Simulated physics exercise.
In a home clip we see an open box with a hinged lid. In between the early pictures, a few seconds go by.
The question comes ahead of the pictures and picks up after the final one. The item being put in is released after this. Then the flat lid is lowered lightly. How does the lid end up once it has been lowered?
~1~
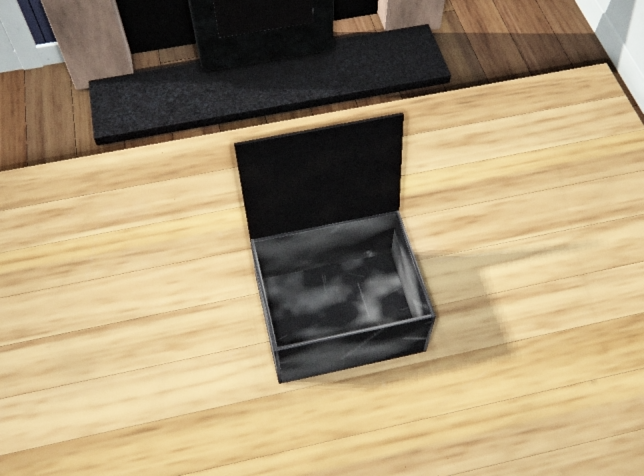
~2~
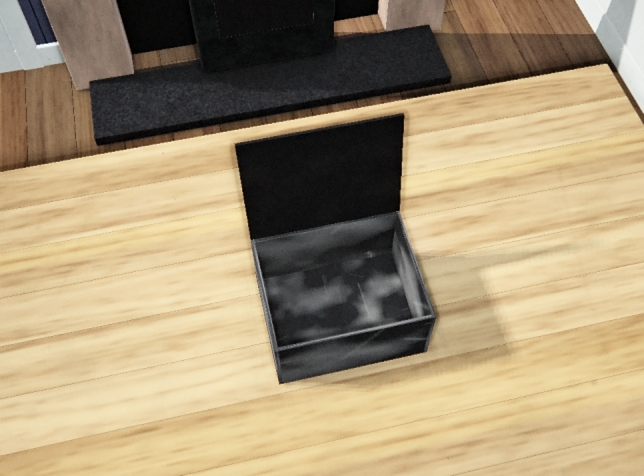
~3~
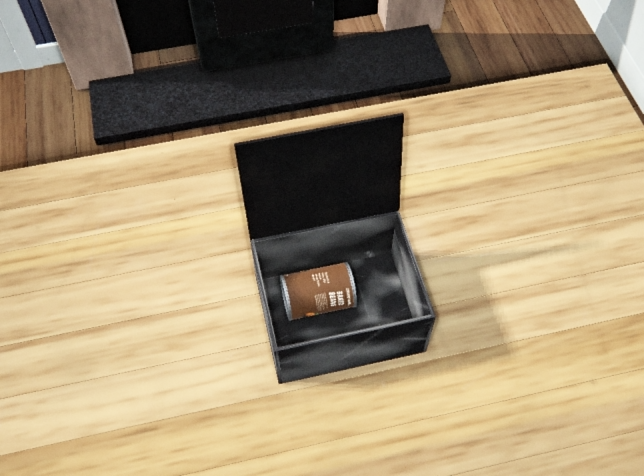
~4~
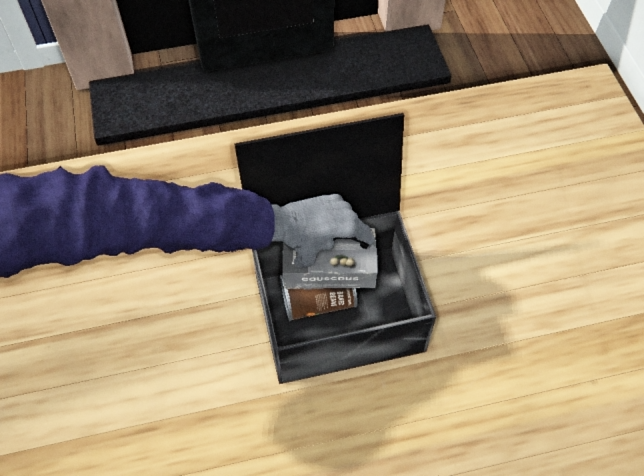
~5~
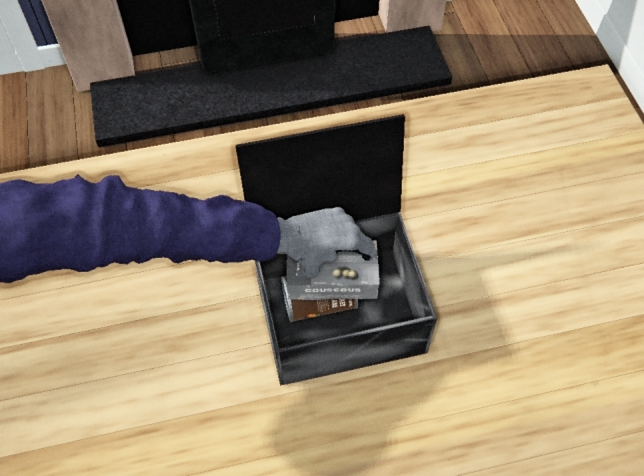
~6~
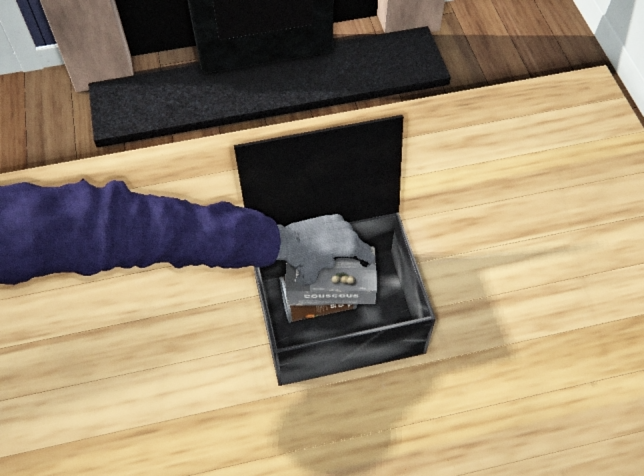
The lid lies flat on the box.
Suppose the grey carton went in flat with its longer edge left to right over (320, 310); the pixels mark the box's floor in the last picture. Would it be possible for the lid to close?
Result: Lid shut.
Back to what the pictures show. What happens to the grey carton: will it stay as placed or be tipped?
At the finish it goes crooked.
Then, 0.60 s past the last view, grey carton on its side near (335, 338); brown tin displaced a little.
Then, 1.60 s past the last view, lid 57° above the rim; grey carton on its side near (335, 338); brown tin displaced a little.
Then, 1.90 s past the last view, lid 20° above the rim; grey carton on its side near (335, 338); brown tin displaced a little.
Finally, lid shut; down or leaning hard in the box, grey carton; brown tin still in place. Final places as the last picture's camera would see them, grey carton near (335, 338).
